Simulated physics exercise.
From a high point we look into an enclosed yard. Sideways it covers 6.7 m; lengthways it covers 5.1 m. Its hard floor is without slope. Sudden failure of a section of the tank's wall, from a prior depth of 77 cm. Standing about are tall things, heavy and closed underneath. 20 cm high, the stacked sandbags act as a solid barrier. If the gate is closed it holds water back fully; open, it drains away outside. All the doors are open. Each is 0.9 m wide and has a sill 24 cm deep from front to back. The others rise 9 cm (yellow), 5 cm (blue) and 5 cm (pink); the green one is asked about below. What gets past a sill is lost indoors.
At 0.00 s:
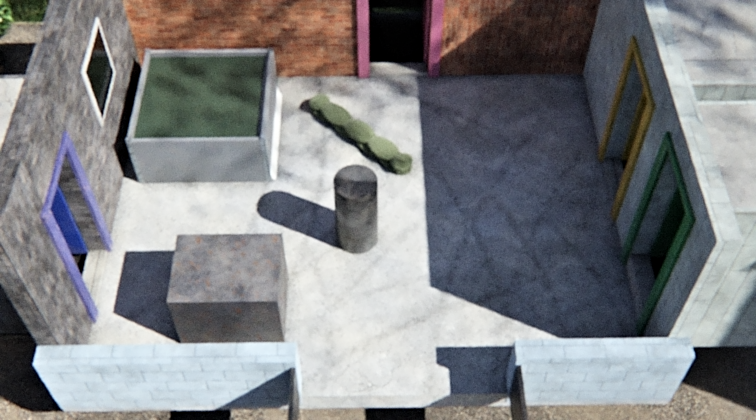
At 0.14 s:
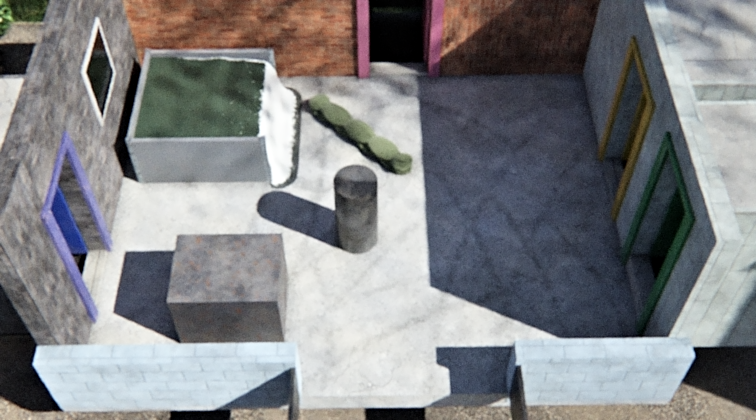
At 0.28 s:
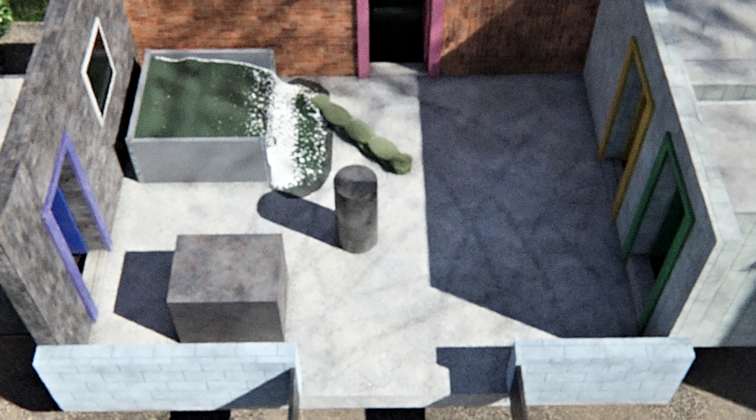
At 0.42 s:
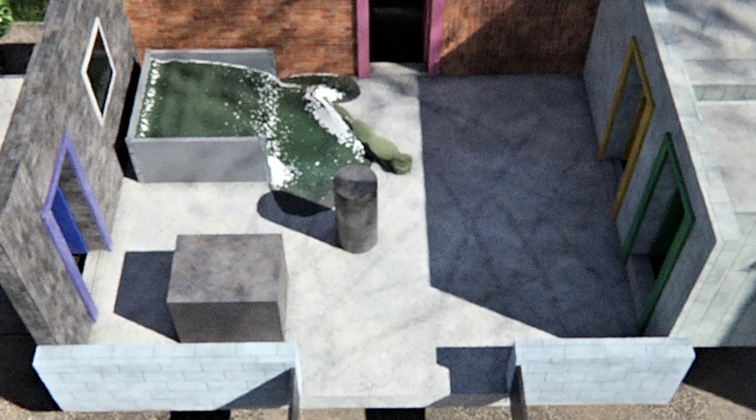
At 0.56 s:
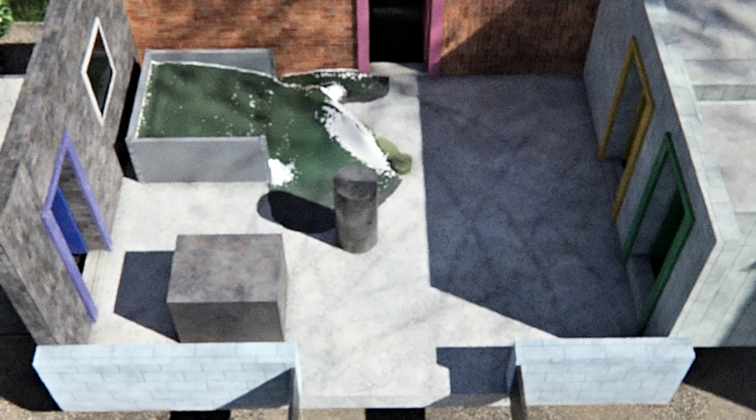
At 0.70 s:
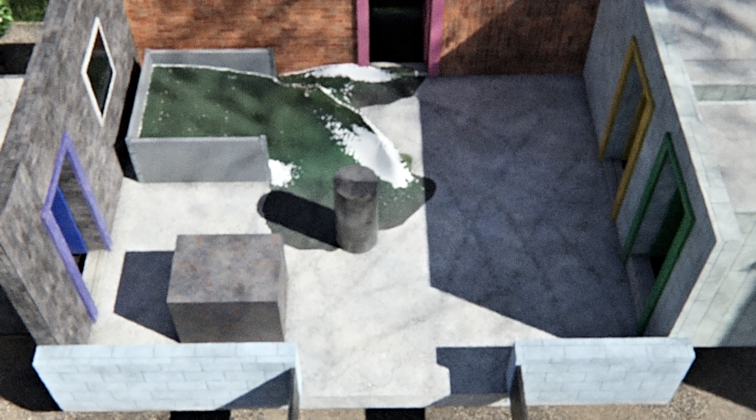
In a walled yard with open doors, green water burst through the right side of a tank, spread across the pale floor, washed over the low sandbags and flowed around a dark round pillar.
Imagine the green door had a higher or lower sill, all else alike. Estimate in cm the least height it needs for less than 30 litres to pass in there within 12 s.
I would say 15 cm.
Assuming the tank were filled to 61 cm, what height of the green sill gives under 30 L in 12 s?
You'd need a step of close to 10.5 cm.
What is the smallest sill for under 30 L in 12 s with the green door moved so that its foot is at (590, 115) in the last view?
About 16 cm.
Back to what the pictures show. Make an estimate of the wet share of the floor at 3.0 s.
Roughly 75 percent.
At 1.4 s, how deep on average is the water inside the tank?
It averages close to 32 centimetres.
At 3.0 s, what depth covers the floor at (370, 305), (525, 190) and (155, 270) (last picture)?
Roughly 1, 3 and 0 cm, in turn.
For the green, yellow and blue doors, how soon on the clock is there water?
Green = 1.8 s, yellow = 1.8 s, blue = 4.0 s.
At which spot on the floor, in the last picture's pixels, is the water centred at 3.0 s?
Around (411, 181).
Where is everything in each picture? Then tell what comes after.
In the first frame, still water, 77 cm deep, in the tank at (204, 97); the green door at (651, 249) is dry.
In the second frame, the gap is at (269, 120), the front 0.3 m out at (289, 178); the back of the tank holds 77 cm.
In the third frame, the front is at (323, 175), 0.8 m from the gap at (269, 123); 1.4 m2 of floor is wet, 76 cm left at the back.
In the fourth frame, water pours out at (270, 125) and has run 1.4 m, to a hidden place; about 13 cm deep outside, 68 cm at the back.
In the fifth frame, the gap is at (270, 126), the front 1.8 m out at (397, 180); the back of the tank holds 65 cm.
In the sixth frame, water pours out at (270, 126) and has run 2.2 m, to (428, 190); about 11 cm deep outside, 64 cm at the back; the green door at (651, 249), 5.5 m from the gap, is still 3.0 m from the nearest water.
After 1.4 s water covers 40 % of the floor, deepest (42 cm) near (309, 113); it has not reached the green door.
After 3.0 s water covers 75 % of the floor, deepest (30 cm) near (648, 373); 22 cm at the green door, 0 litres in over its 26 cm sill.
After 12.0 s water covers 95 % of the floor, deepest (11 cm) near (132, 142); 4 cm at the green door, 0 litres in over its 26 cm sill.
At the green door as built, the water arrived by 1.8 s and peaked near 23 cm at 3.4 s.
Run again over the same 12 s with other heights there, 48 litres in over 13 cm, 13 litres over 17.5 cm. The limit of 30 litres is kept from about 15 cm up.
